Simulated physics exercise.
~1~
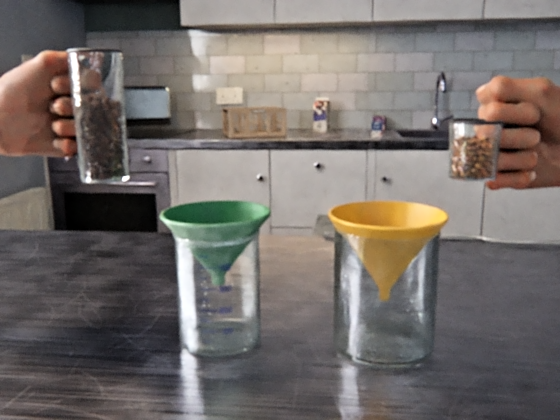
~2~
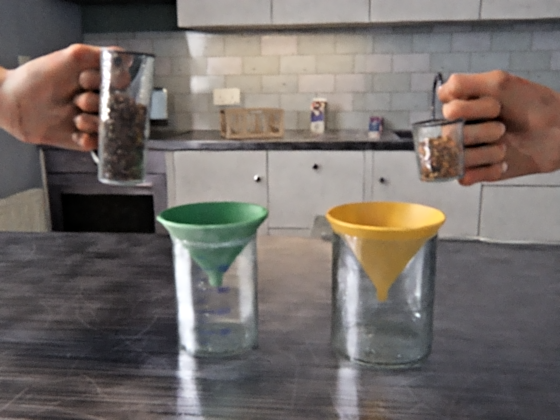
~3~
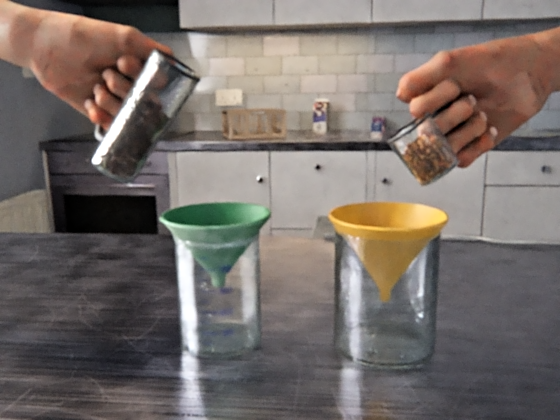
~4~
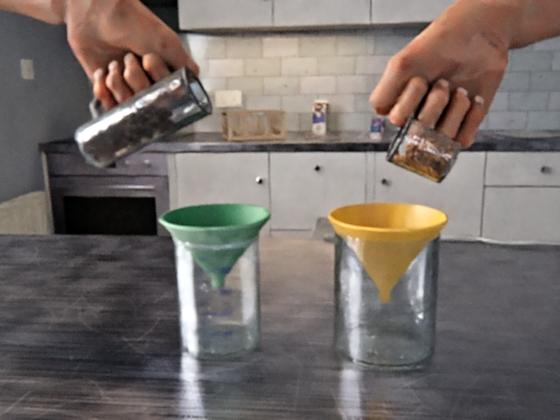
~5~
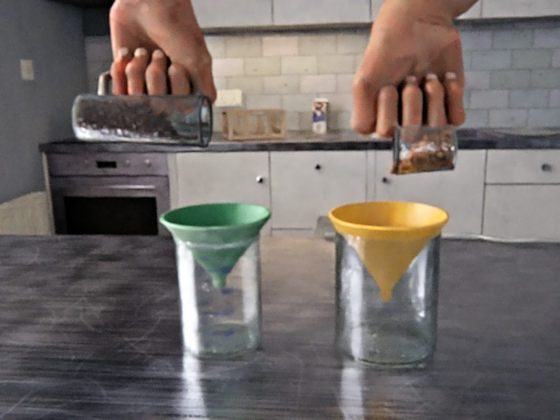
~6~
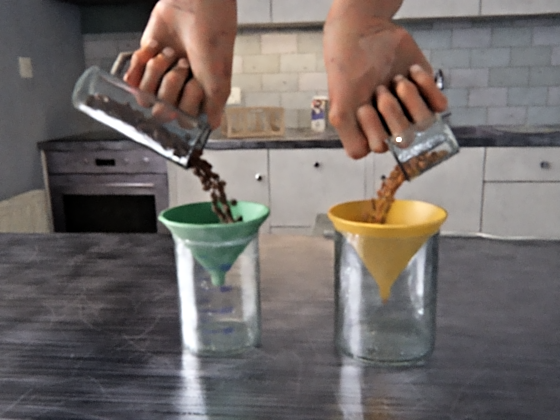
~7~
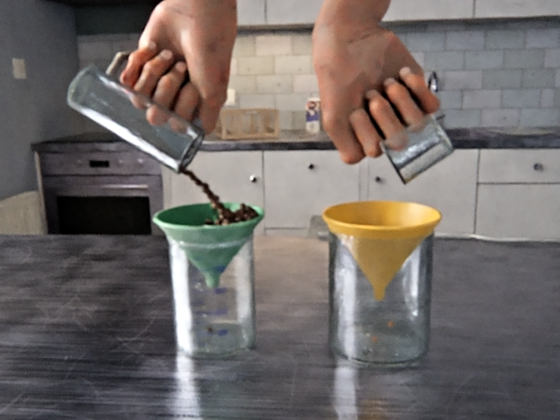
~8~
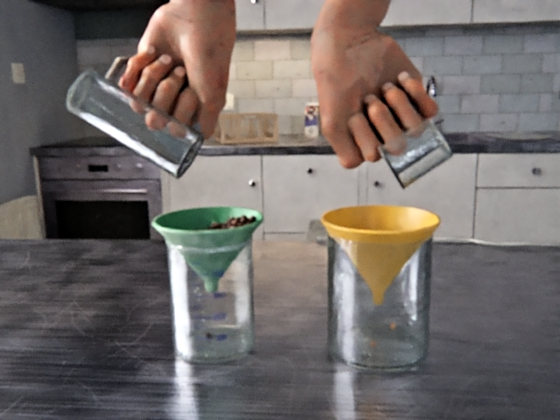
Two hands, one at each side, hold small clear cups above a dark tabletop, seen from the front in a kitchen with pale cabinets and a tiled wall as the view sways slightly. A green funnel stands in a clear jar on the left and a yellow one on the right. The hands move inward and tip the cups, the left holding dark pieces and the right lighter brown ones. Both loads pour into the funnels, the right cup emptying first. Finally both cups hang tilted and empty, with nearly everything held in the funnels and only a few pieces in the jars.
